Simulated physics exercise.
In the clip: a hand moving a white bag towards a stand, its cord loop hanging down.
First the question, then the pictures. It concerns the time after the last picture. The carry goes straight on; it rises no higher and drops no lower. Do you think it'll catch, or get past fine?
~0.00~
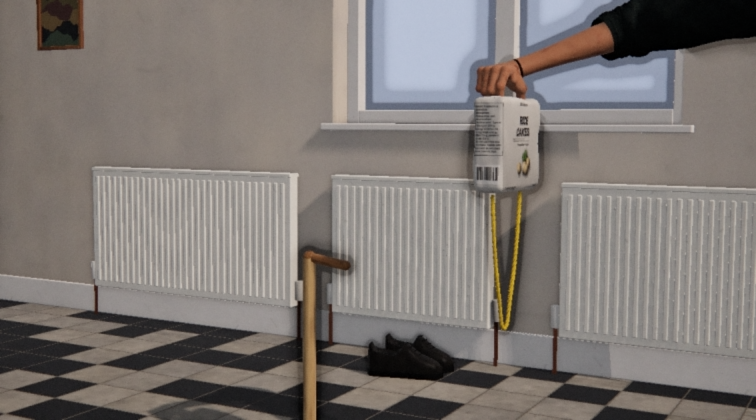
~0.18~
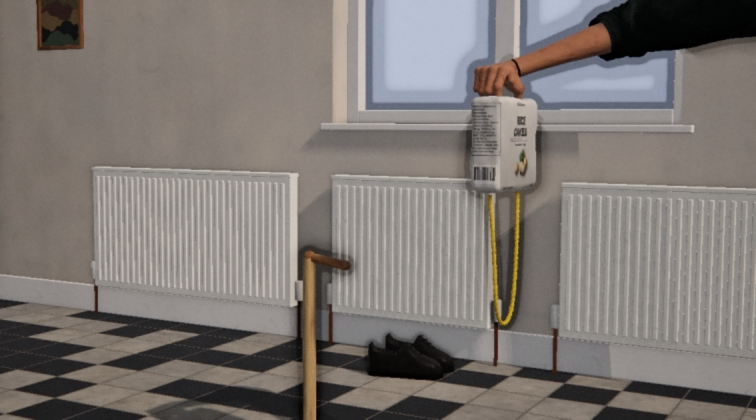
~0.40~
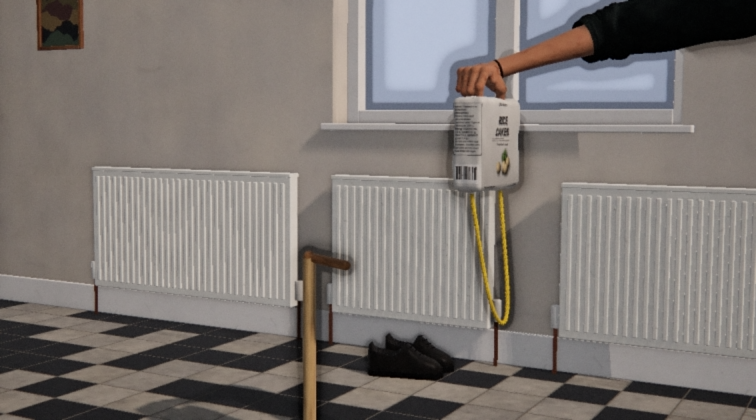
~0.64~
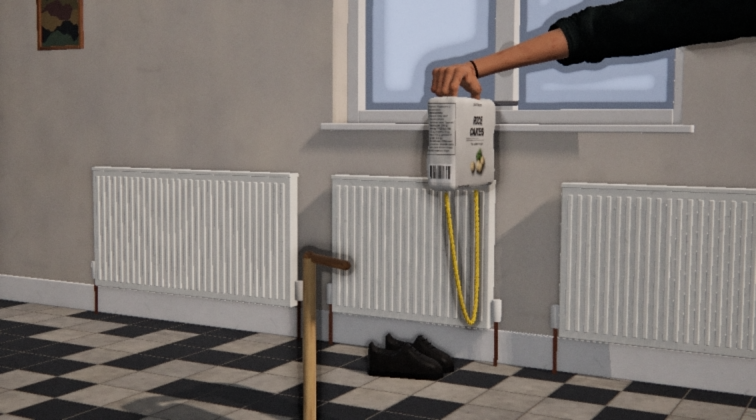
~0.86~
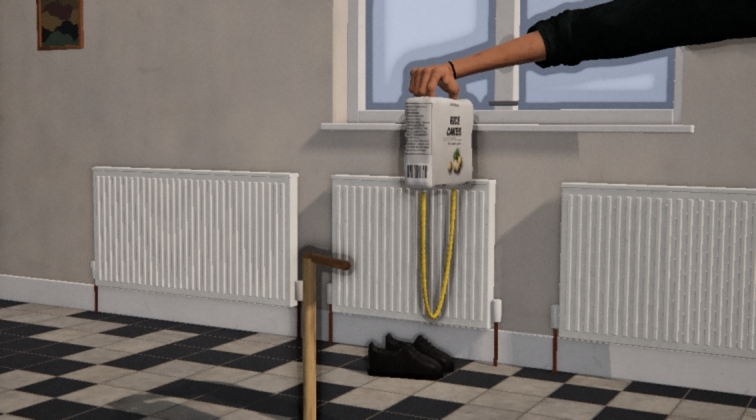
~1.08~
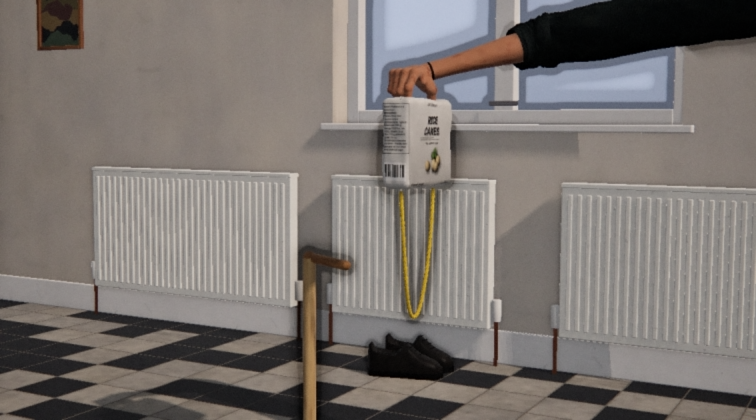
It should get pulled up short at the post, I think.
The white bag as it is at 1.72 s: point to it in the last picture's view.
Its middle lies at about (357, 142) in the last view.
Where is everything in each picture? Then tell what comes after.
The first frame shows white bag (507, 144); hook tip (346, 265).
The second frame shows white bag (505, 144); bottom of the loop (505, 323).
The third frame shows white bag (487, 144).
The fourth frame shows white bag (462, 144); bottom of the loop (472, 322).
The fifth frame shows white bag (440, 143).
The sixth frame shows white bag (418, 143); bottom of the loop (415, 316); hook tip (346, 265); hook points towards it, loop hangs below the hook.
Around 1.72 s, bag nearing the post near (357, 142).
Around 2.56 s, bag over the post near (283, 141).
Finally, bag past the post near (237, 140); loop tight round the post, hand stopped. The white bag is jerked back by its loop.
